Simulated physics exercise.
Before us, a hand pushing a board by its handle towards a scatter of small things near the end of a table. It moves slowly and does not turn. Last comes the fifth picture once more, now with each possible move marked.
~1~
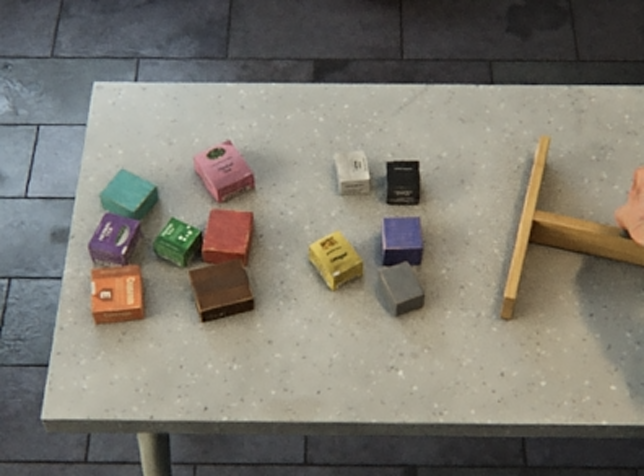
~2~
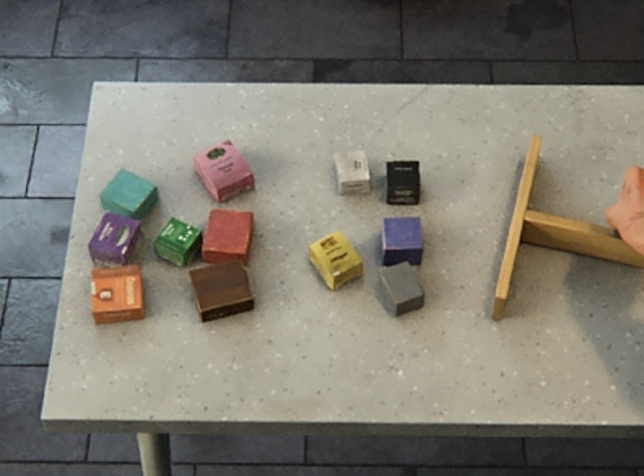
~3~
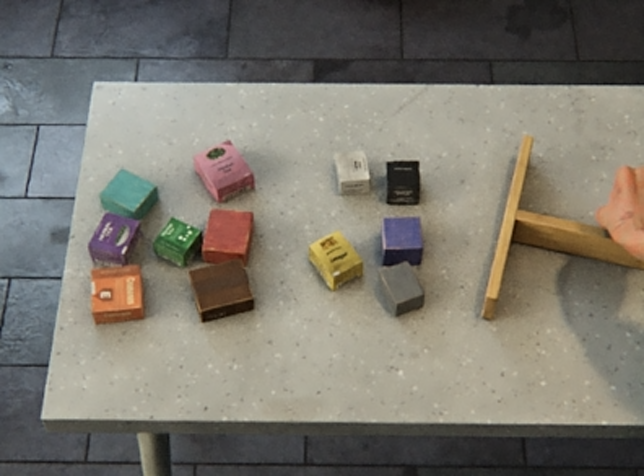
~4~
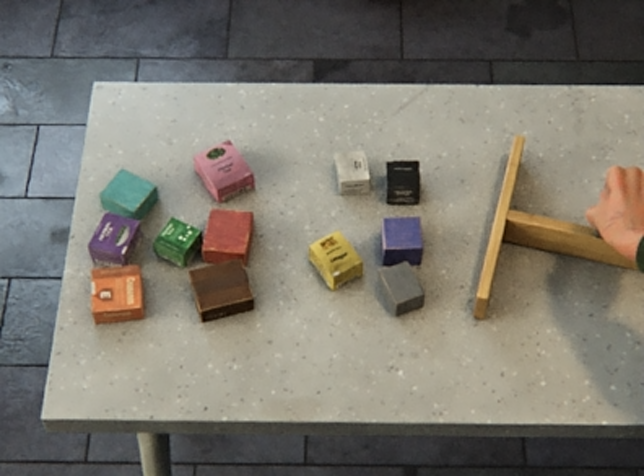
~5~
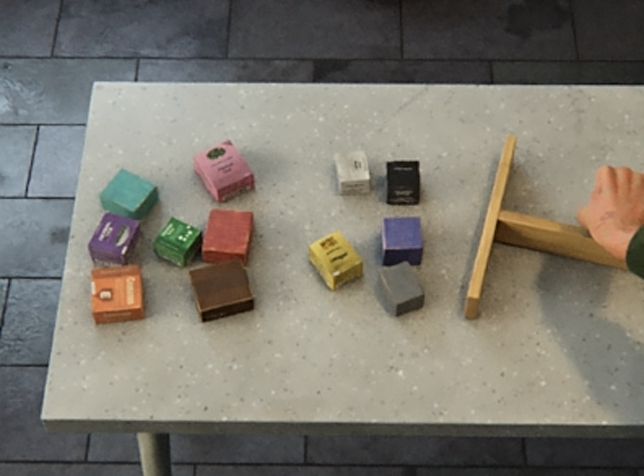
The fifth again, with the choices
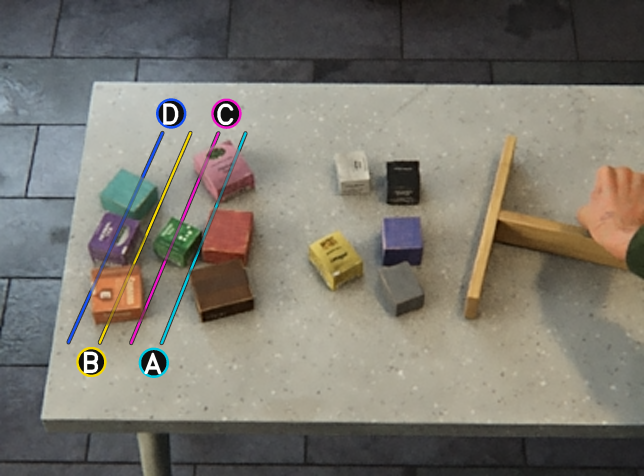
A wooden board, pushed by a hand gripping its handle, slid slowly a short way left across a speckled grey table, while the small colourful boxes and blocks on the left stayed still, untouched.
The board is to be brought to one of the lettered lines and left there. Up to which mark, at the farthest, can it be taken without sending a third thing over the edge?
The farthest such stop is A.
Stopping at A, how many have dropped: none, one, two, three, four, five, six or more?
Two.
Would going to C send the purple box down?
Yes.
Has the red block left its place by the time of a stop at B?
Yes.
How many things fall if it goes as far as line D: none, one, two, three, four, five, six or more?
By then, six or more.
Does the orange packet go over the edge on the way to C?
Yes.
On the marked copy, A at (206, 232); B at (148, 231); C at (177, 232); D at (118, 231).
Taking A. A third of the way, board (390, 212); white box (347, 171); grey block (352, 280).
Two thirds of the way, board (288, 211); purple box (97, 240); green packet (139, 238).
When it is over, board (208, 210); purple box over the edge; green packet over the edge; two fallen.
As for the rest, B drops five; C drops four; D drops eight.
